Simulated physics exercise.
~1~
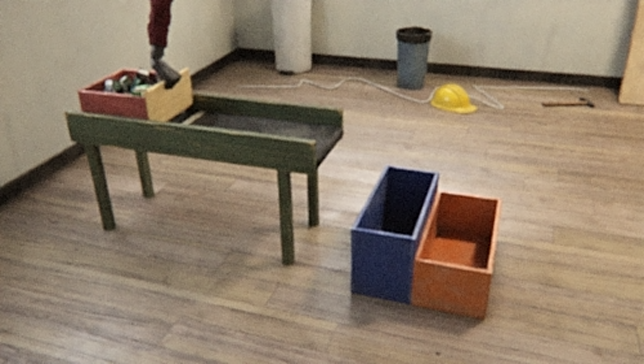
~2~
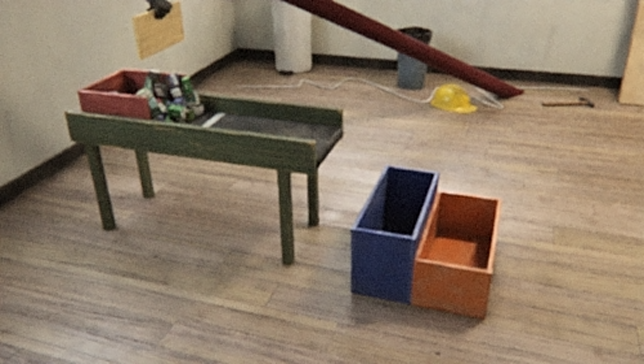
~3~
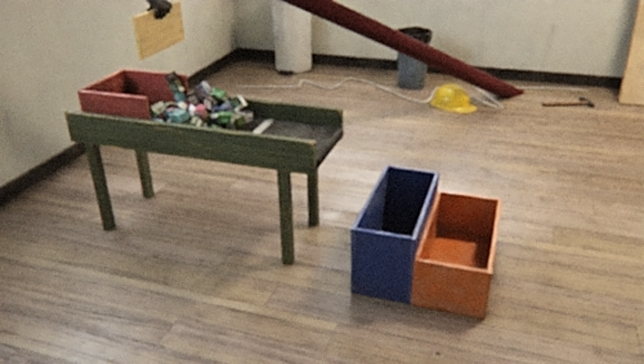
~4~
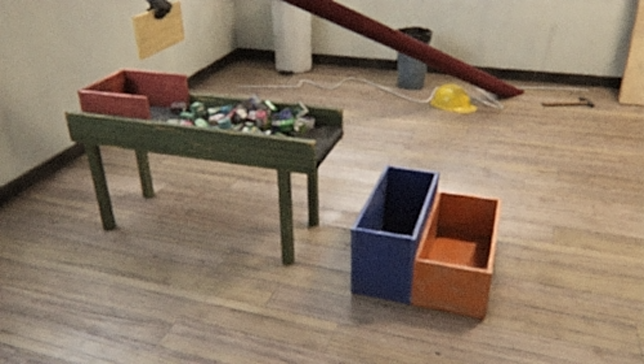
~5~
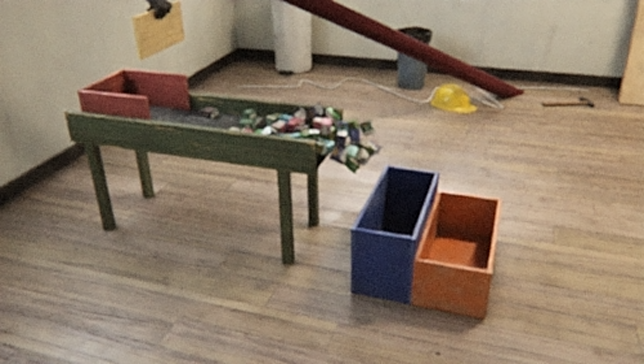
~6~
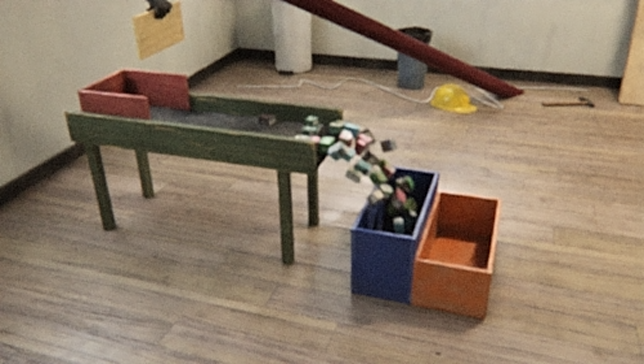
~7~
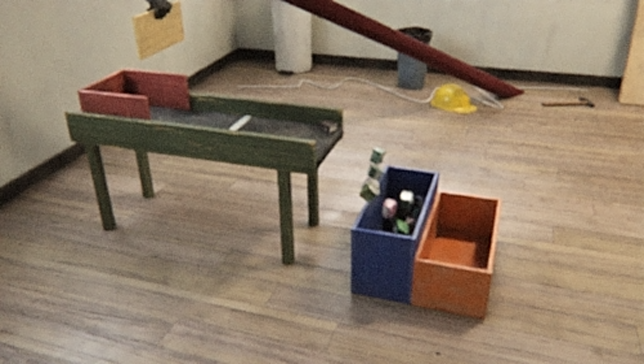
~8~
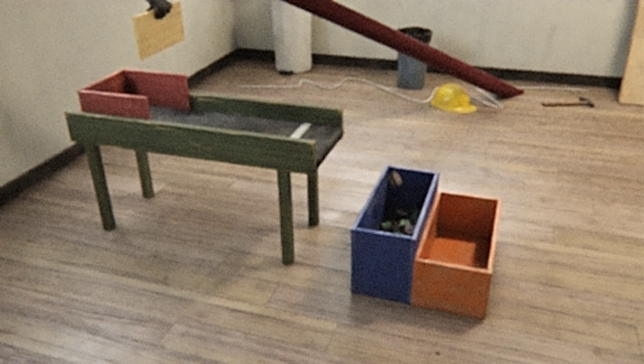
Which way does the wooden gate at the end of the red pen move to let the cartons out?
The gate moves up, clear of the pen, and stays raised above it while the cartons ride away along the belt.
Small cartons leaving a red pen after its gate lifts, riding a green conveyor rightward and falling into the blue tote.
